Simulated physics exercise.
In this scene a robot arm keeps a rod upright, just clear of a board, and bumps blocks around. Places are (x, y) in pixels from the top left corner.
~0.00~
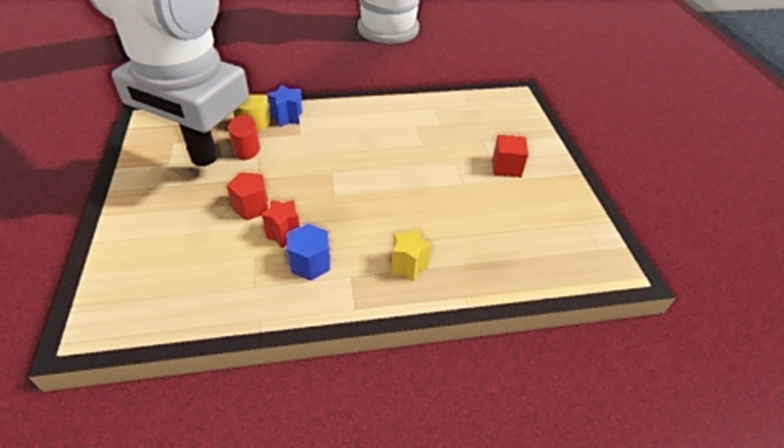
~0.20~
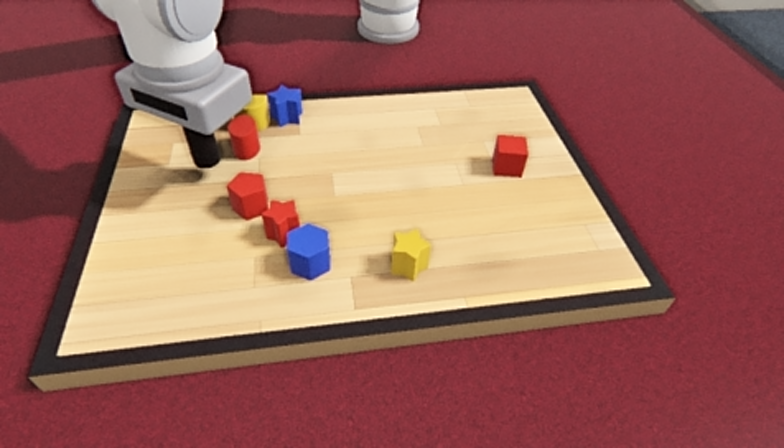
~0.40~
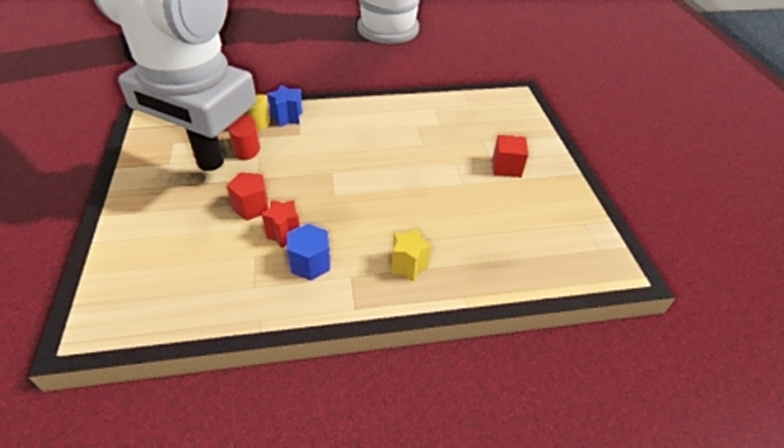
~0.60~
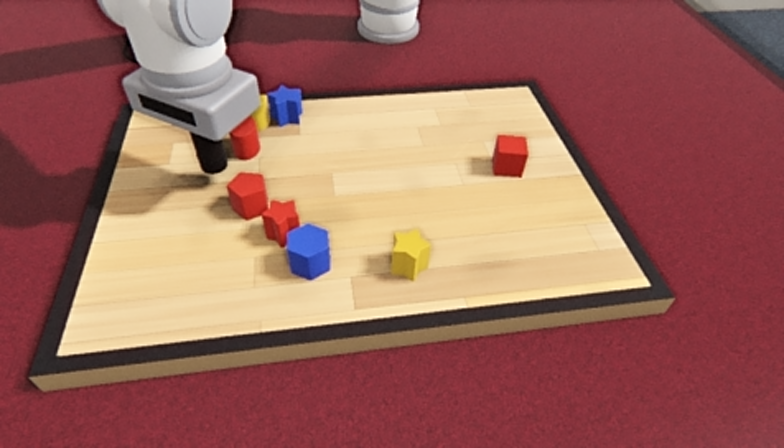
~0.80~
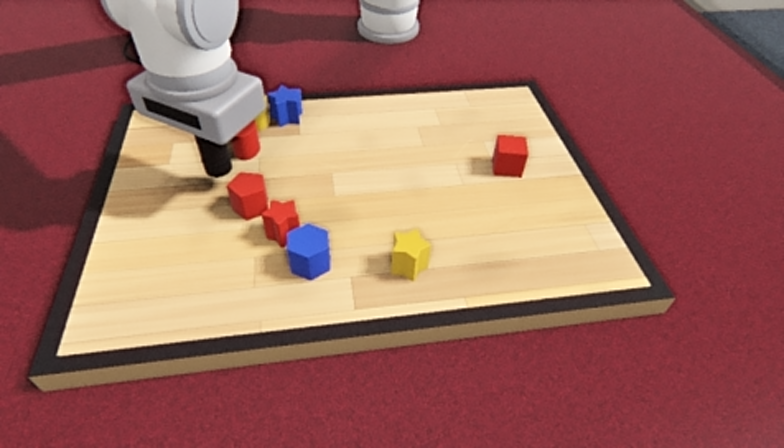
A pale wooden board with a dark border rests on a deep red surface, seen from above at an angle by a still camera. Red blocks and a blue block sit left of centre, with yellow and blue pieces behind them, a yellow star nearer the front and a red cube at right. The grey-and-white robot arm shifts its black rod slightly right and toward the viewer, while the blocks stay still.
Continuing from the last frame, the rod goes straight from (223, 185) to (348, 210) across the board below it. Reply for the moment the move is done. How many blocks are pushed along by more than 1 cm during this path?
The number is one.
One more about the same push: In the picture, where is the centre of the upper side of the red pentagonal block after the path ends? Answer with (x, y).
Just about (262, 193).
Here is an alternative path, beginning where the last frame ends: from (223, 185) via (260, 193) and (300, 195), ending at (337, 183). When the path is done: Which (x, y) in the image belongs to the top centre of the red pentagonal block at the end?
Its top centre lands on (261, 192).
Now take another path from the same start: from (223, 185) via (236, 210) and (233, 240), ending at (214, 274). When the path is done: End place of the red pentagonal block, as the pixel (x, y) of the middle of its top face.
Most likely (263, 197).
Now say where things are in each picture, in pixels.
The first frame shows tip of the rod at (205, 159), middles of tops, red oval at (242, 125), red pentagonal block at (247, 183), red star block at (281, 210).
The second frame shows rod at (208, 161), nothing pushed.
The third frame shows rod at (211, 164), nothing pushed.
The fourth frame shows rod at (215, 167), nothing pushed.
The fifth frame shows rod at (219, 170), red oval partly hidden, red pentagonal block at (247, 183), red star block at (281, 210).
On the path given first. One third of the way, rod at (261, 178); red pentagonal block at (257, 190), turned 50° clockwise.
Two thirds of the way, rod at (304, 187); red pentagonal block at (262, 193), turned 80° clockwise; red star block at (281, 213).
At the end, rod at (347, 195); red oval unmoved; red pentagonal block at (262, 193), turned 80° clockwise; red star block at (281, 213).
